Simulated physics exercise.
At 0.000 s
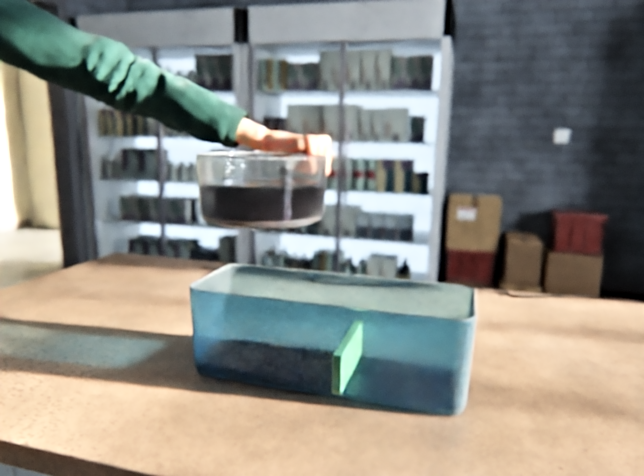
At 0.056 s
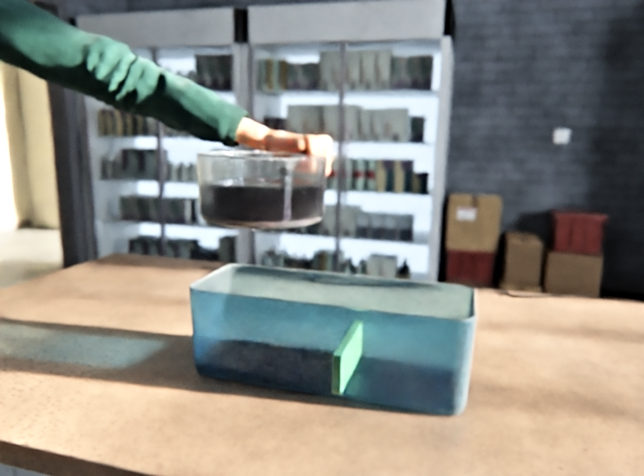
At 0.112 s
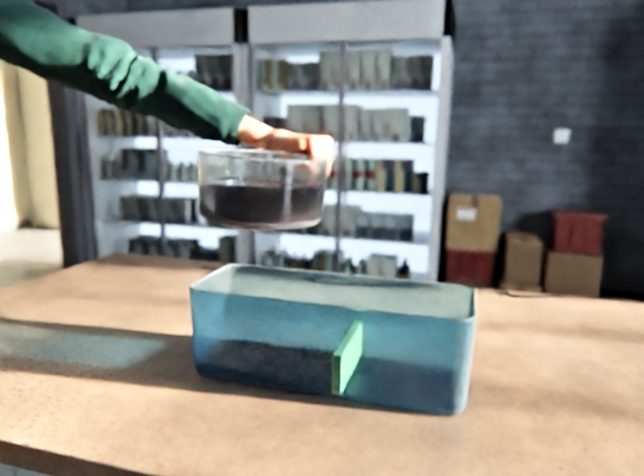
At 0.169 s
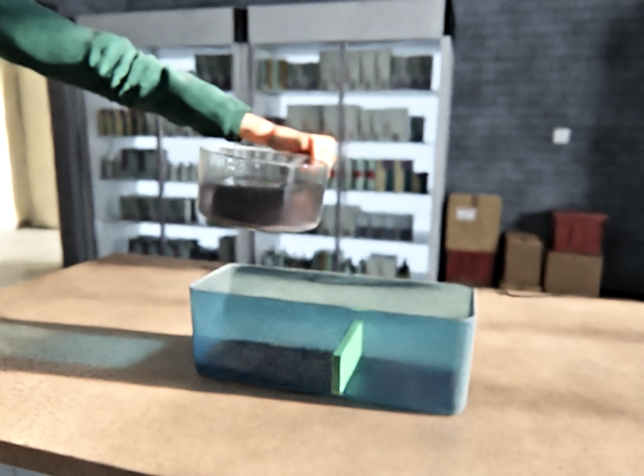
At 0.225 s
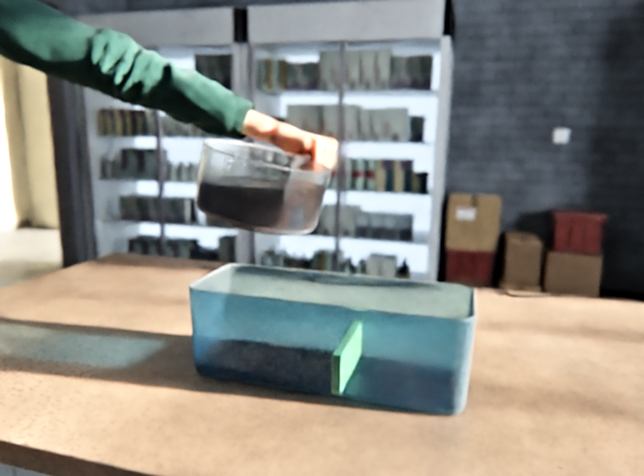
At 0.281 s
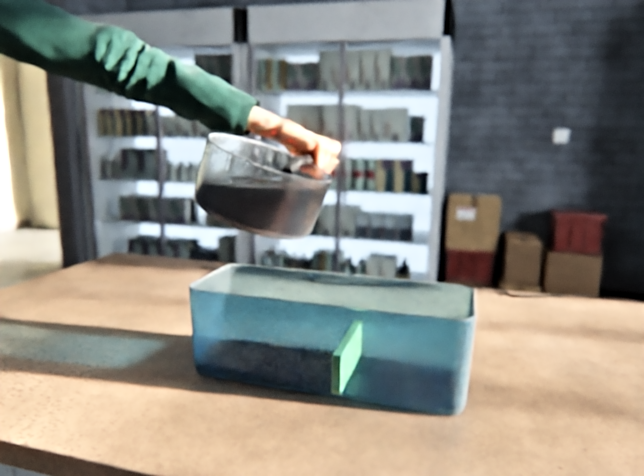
A hand in a green sleeve holds a clear saucepan of dark wine nearly level above a long, bluish basin with a green wall inside, on a tabletop. The saucepan tilts gradually, its right side dipping lower and its left side rising, while the wine shifts inside and the basin stays still.
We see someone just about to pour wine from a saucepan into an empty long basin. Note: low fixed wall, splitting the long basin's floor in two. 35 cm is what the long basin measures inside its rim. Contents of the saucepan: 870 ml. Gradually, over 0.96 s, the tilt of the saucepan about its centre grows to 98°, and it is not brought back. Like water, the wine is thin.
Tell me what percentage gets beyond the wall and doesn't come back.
Around 54 % gets beyond the wall and stays.
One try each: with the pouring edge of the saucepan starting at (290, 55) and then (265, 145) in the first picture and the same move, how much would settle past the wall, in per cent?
35 per cent first, 5 per cent second.
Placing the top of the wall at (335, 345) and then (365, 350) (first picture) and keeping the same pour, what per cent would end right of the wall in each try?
First 75, then 35 per cent.
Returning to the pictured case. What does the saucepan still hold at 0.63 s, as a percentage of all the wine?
Around 58 percent.
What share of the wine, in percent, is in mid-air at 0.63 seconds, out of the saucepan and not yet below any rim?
Roughly 32 percent.
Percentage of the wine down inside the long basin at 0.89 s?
I reckon close to 74 per cent.
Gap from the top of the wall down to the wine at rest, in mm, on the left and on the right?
For the left, around 34 mm; for the right, around 24 mm.
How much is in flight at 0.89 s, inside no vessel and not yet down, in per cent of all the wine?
Around 10 per cent of the liquid is in flight.
After 0.63 s the tilt is 73° and 57 per cent is still to pour, 2 is left of the wall and 10 right of it.
After 0.89 s the tilt is 97° and 16 per cent is still to pour, 21 is left of the wall and 53 right of it.
After 1.16 s the tilt is 98° and 3 per cent is still to pour, 41 is left of the wall and 53 right of it.
After 1.46 s the tilt is 98° and 0 per cent is still to pour, 45 is left of the wall and 53 right of it.
In the end 46 per cent lies left of the wall, 54 right of it and 1 outside.
